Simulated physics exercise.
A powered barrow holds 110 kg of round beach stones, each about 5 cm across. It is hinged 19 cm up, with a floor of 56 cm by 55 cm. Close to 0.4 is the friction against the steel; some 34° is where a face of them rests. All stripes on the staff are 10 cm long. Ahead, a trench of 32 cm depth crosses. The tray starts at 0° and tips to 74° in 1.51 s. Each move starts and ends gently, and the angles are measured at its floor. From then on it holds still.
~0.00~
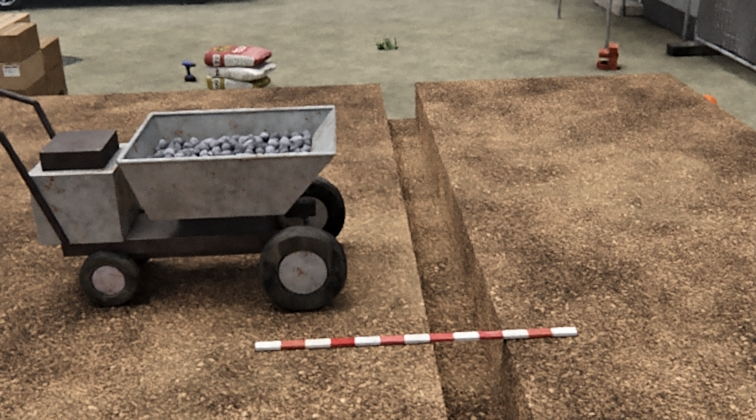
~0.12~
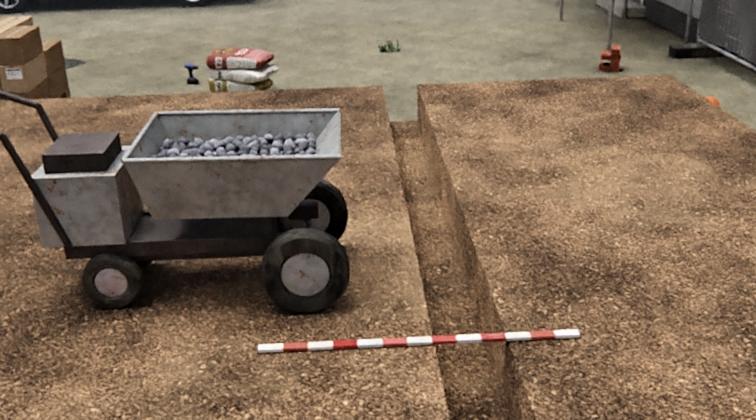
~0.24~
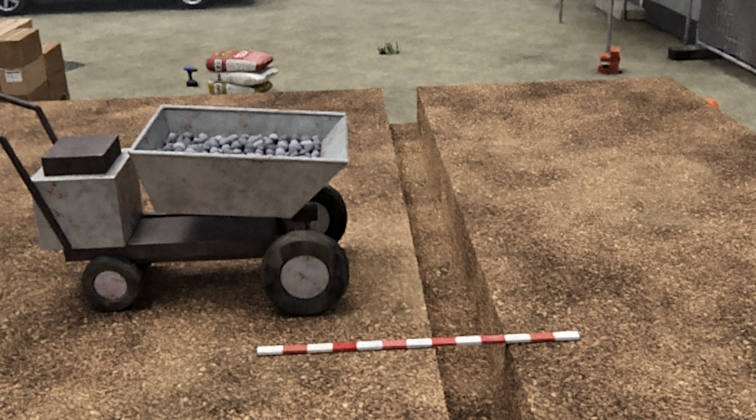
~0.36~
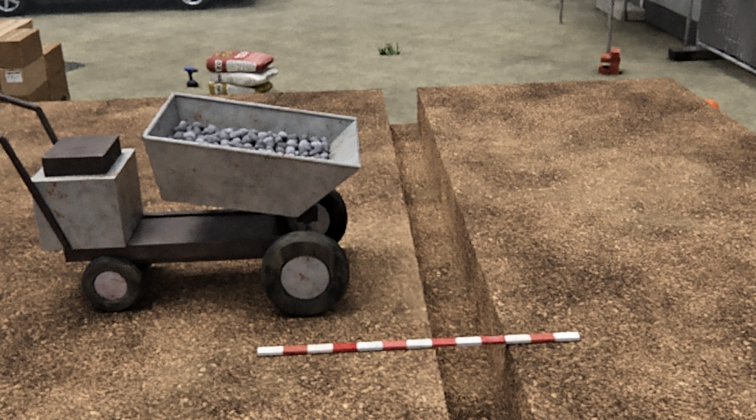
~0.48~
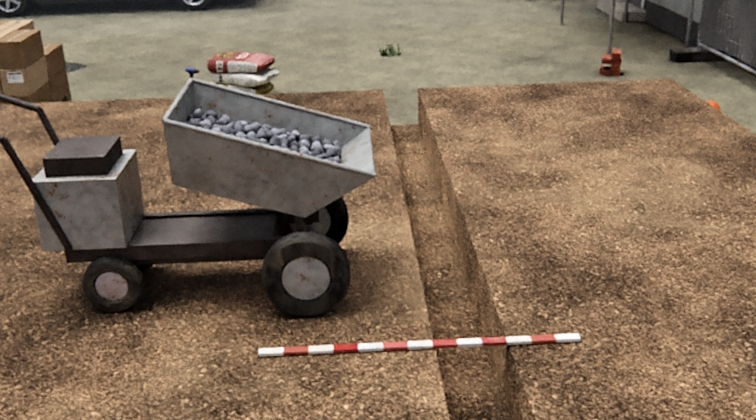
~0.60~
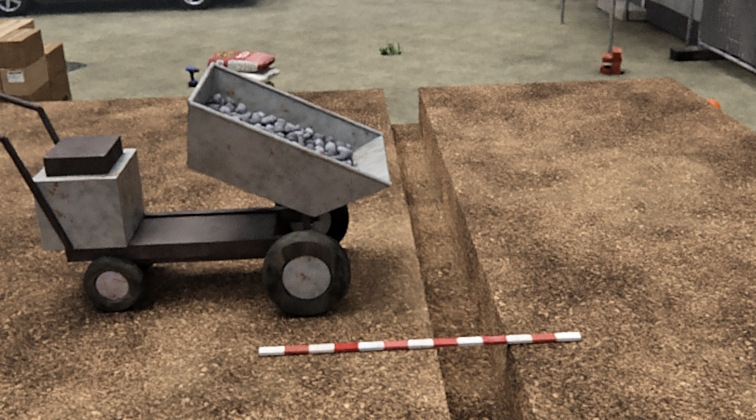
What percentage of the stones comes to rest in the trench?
About 74 per cent.
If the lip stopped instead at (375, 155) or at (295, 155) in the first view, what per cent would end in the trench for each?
Roughly 30 in a hundred, then 95 in a hundred.
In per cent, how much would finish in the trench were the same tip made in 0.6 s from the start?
With that timing, about 50 per cent.
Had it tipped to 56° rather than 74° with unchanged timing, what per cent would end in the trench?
Then roughly 70 percent.
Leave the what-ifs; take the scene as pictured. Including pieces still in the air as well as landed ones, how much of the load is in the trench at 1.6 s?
Some 50 per cent of the load by that point.
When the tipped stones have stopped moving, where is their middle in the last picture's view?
Roughly at (467, 314).
After 1.1 s the floor is at 62°; 100 % in the tray; the foremost stones are at (432, 210).
After 1.6 s the floor is at 74°; 30 % in the tray, 50 % in the trench, 20 % past the trench; the foremost stones are at (561, 255).
After 2.0 s the floor is at 74°; 5 % in the tray, 69 % in the trench, 26 % past the trench; the foremost stones are at (647, 255).
After 3.9 s the floor is at 74°; 0 % in the tray, 74 % in the trench, 26 % past the trench; the foremost stones are at (698, 253).
